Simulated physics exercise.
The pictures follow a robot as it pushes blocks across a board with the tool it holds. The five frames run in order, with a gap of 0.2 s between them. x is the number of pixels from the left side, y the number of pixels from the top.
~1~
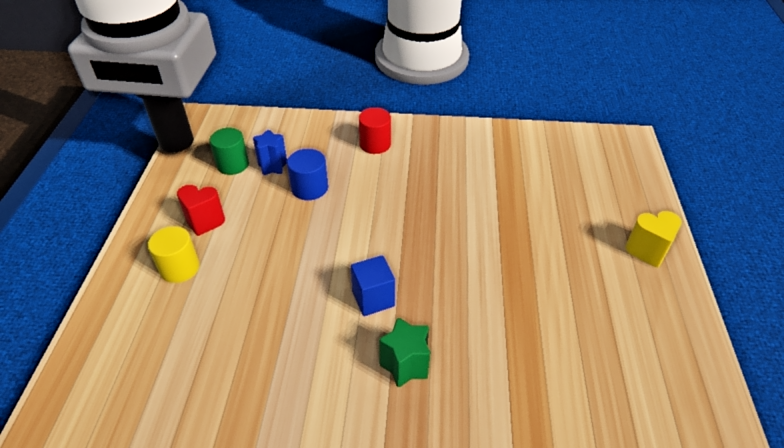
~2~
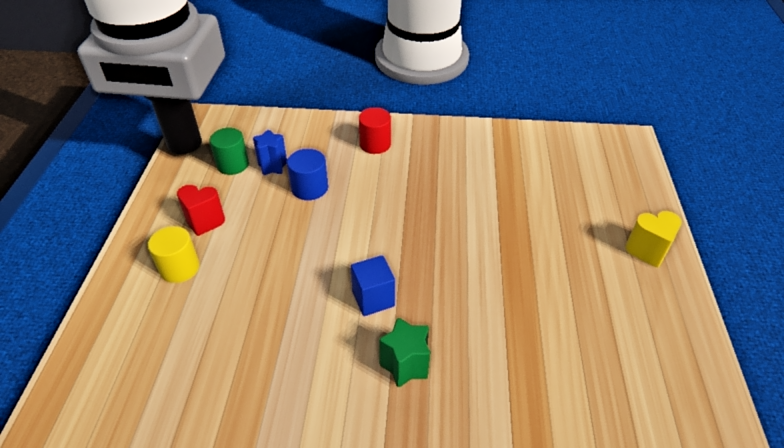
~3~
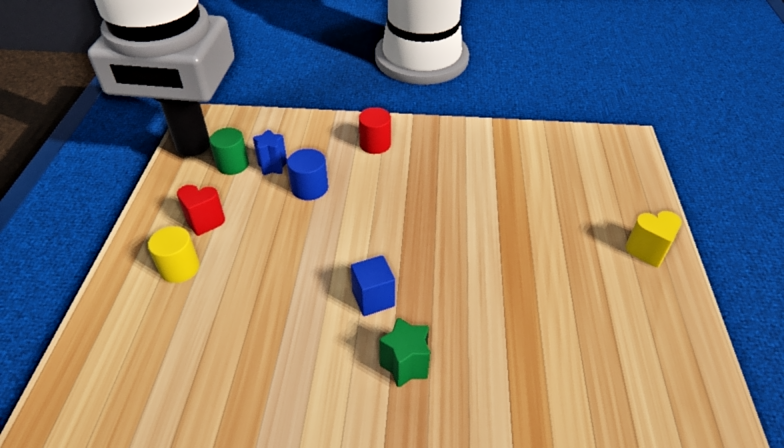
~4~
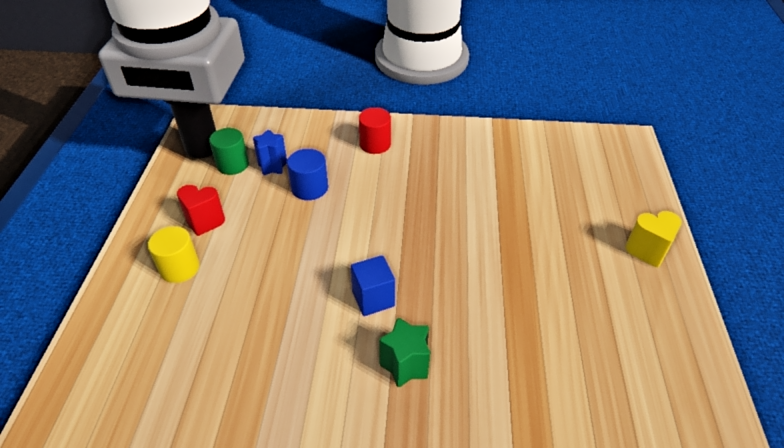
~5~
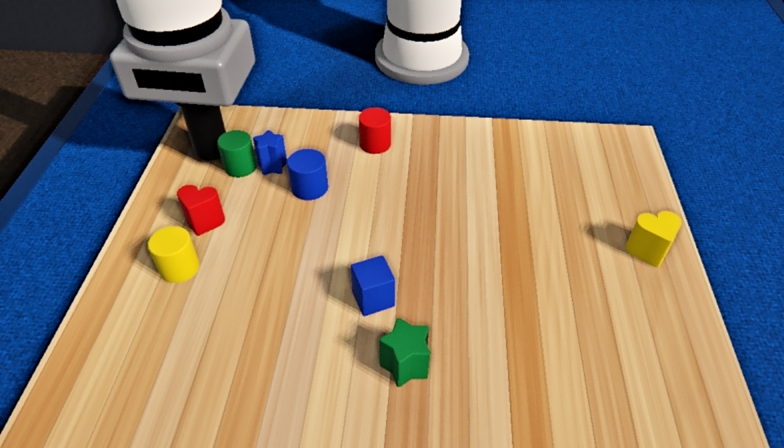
The video shows a robot arm moving its black tool slowly rightward along the far left of a wooden board of coloured blocks, then nudging the green cylinder slightly right, toward a small blue block, while the other blocks stay still.
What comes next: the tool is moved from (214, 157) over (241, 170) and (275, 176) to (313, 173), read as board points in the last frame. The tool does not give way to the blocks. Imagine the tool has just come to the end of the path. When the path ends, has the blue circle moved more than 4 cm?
I believe so.
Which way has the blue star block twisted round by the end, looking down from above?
If we look at it from overhead, the blue star block pivots counter-clockwise.
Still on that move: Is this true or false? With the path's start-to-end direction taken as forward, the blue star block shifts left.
It is true.
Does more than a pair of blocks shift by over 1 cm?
In short: Yes.
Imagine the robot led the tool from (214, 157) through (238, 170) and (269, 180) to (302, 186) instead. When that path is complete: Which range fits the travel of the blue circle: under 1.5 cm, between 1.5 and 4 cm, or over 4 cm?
Shift of over 4 cm.
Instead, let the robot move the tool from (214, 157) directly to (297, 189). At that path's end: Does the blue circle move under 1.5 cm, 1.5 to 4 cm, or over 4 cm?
Range: Over 4 cm.
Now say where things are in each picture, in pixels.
In the first frame, tool tip (177, 142); block tops, red heart-shaped block (195, 194); green circle (226, 137); blue star block (268, 138); blue circle (306, 160).
In the second frame, tool (185, 144); blocks unchanged.
In the third frame, tool (194, 146); blocks unchanged.
In the fourth frame, tool (203, 148); blocks unchanged.
In the fifth frame, tool (213, 150); red heart-shaped block (195, 194); green circle (234, 139); blue star block (268, 138); blue circle (306, 160).
The first path, step by step. One third of the way, tool (239, 164); green circle (267, 149); blue star block (293, 139).
Two thirds of the way, tool (274, 170); green circle (305, 152); blue star block (315, 134), turned 50° anticlockwise; blue circle (334, 166).
At the end, tool (312, 166); red heart-shaped block in place; green circle (343, 150); blue star block (328, 130), turned 105° anticlockwise; blue circle (358, 172).
